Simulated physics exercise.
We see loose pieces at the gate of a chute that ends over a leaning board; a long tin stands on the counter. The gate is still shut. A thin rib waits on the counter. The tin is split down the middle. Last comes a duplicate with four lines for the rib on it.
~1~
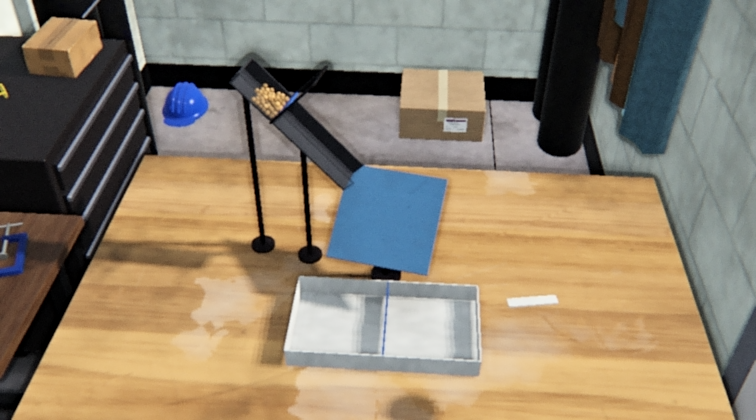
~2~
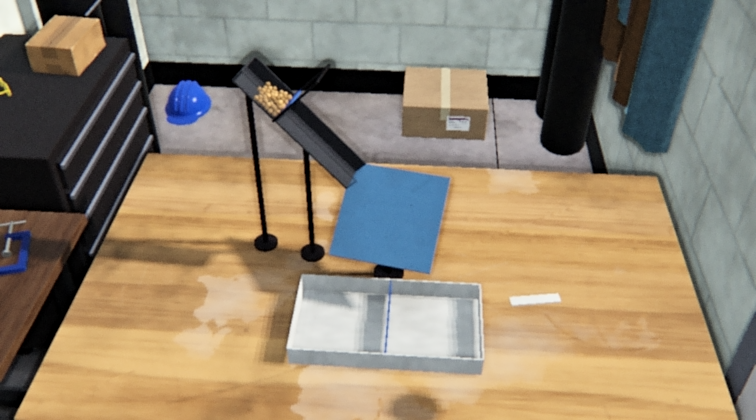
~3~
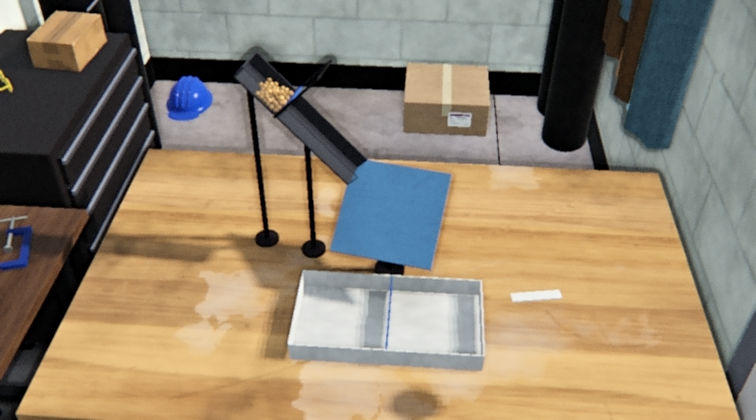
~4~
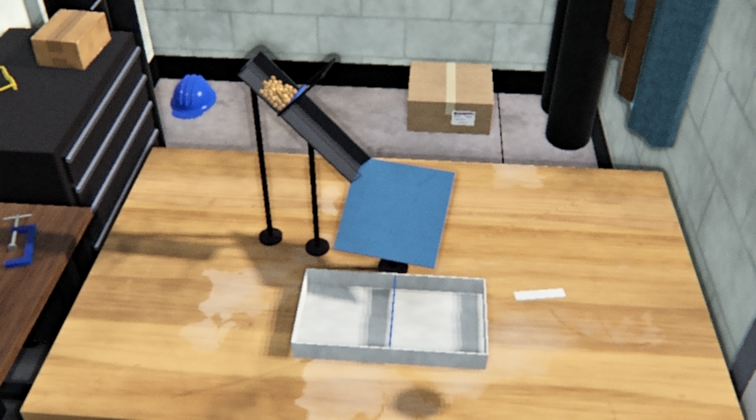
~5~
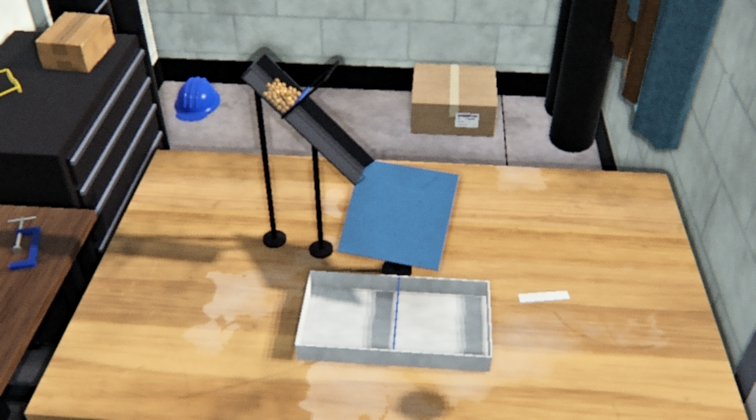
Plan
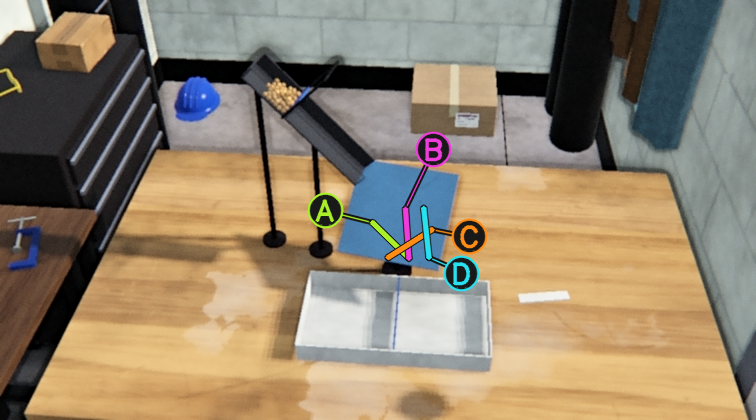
On a wooden counter in a workshop, round wooden beads sat behind the shut gate of a sloping chute above a tilted blue board and a divided tin, and only the view drifted slightly.
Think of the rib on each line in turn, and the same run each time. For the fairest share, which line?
Choose B.
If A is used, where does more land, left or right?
The right half.
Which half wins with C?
Left.
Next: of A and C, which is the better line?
That would be C.
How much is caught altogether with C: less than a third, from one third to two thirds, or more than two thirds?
Line C gives more than two thirds.
On the marked copy, line A from (372, 222) to (408, 257); line B from (405, 209) to (408, 258); line C from (432, 229) to (388, 257); line D from (423, 208) to (429, 257).
For line A, of what is caught, none in the left half, all in the right.
For line B, of what is caught, about half in the left half, about half in the right.
For line C, of what is caught, most in the left half, about a quarter in the right.
For line D, of what is caught, a small part in the left half, nearly all in the right.
